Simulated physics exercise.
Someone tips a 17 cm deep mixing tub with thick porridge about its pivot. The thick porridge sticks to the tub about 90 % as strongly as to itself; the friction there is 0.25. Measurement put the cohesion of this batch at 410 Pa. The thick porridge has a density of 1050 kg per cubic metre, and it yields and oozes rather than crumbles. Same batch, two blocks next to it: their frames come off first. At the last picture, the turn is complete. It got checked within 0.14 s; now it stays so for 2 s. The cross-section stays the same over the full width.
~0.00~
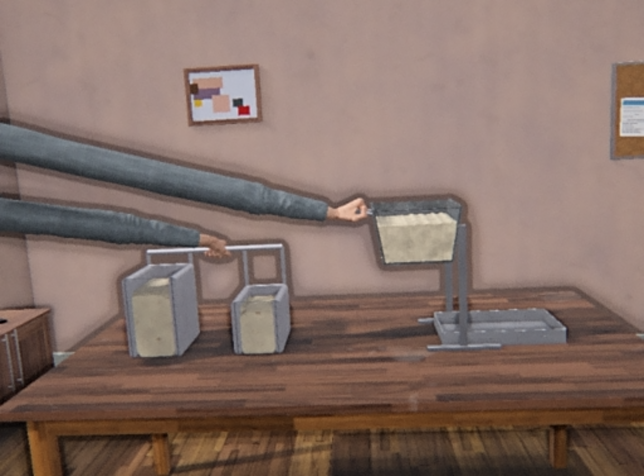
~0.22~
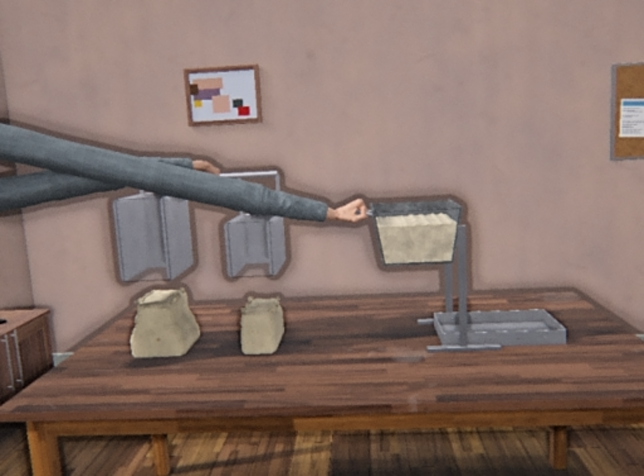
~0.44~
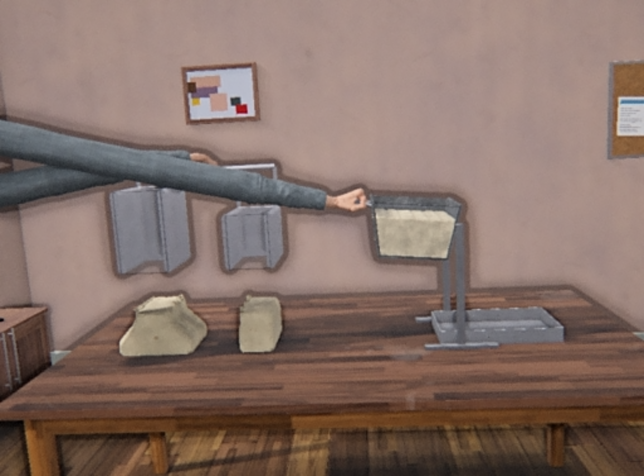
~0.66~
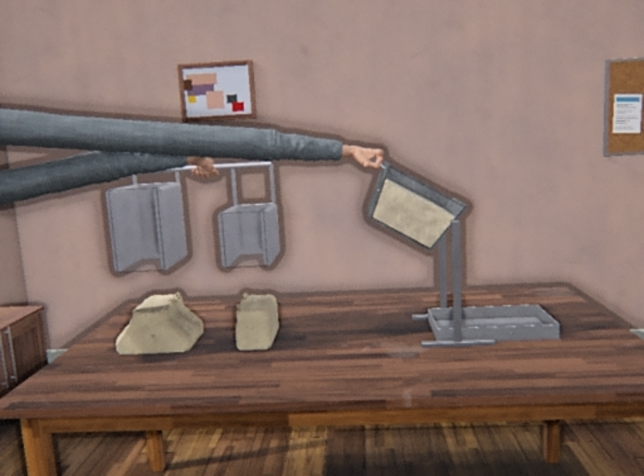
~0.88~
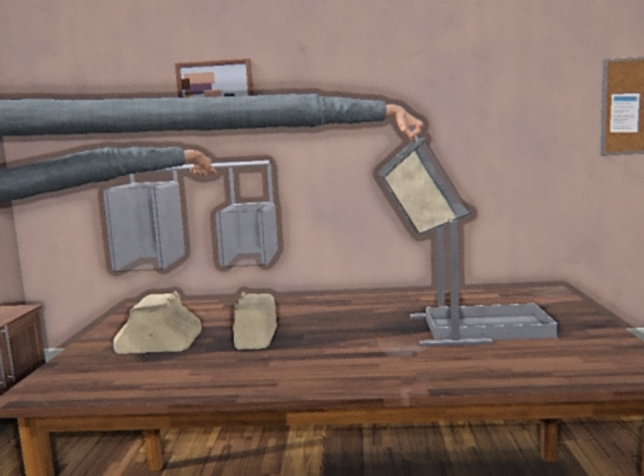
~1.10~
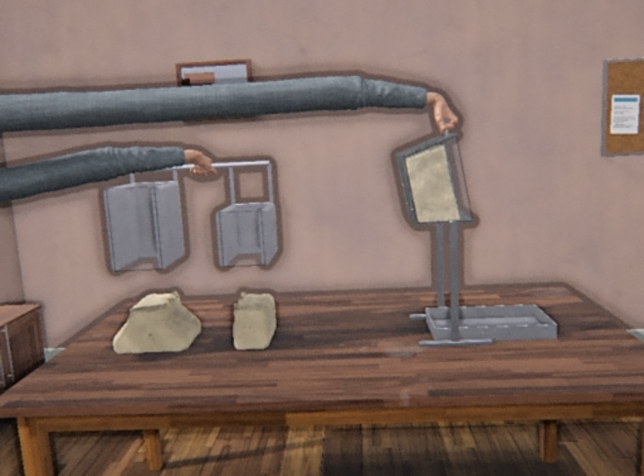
Grey-sleeved arms lifting two moulds off pale porridge blocks, the left one slumping more, then tilting a filled tub steeply clockwise.
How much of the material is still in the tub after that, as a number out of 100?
About 64 out of 100.
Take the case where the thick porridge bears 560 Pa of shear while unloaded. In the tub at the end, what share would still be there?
That works out near 100 %.
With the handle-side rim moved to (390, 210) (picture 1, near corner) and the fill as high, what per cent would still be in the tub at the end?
In that case some 100 per cent.
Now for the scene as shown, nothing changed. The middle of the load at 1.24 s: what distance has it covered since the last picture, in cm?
Displacement noted: Approx. 3 cm... about that.
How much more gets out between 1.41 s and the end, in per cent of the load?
Roughly 30 per cent of the load.
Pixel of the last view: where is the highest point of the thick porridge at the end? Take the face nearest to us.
Around (426, 187).
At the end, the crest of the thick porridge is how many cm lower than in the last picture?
13 cm.
After 1.24 s, the tub is at 80 degrees and holds 100 %.
After 1.41 s, the tub is at 80 degrees and holds 95 %.
After 1.58 s, the tub is at 80 degrees and holds 83 %.
After 1.75 s, the tub is at 80 degrees and holds 70 %.
After 3.10 s, at the end, the tub is at 80 degrees and holds 64 %.
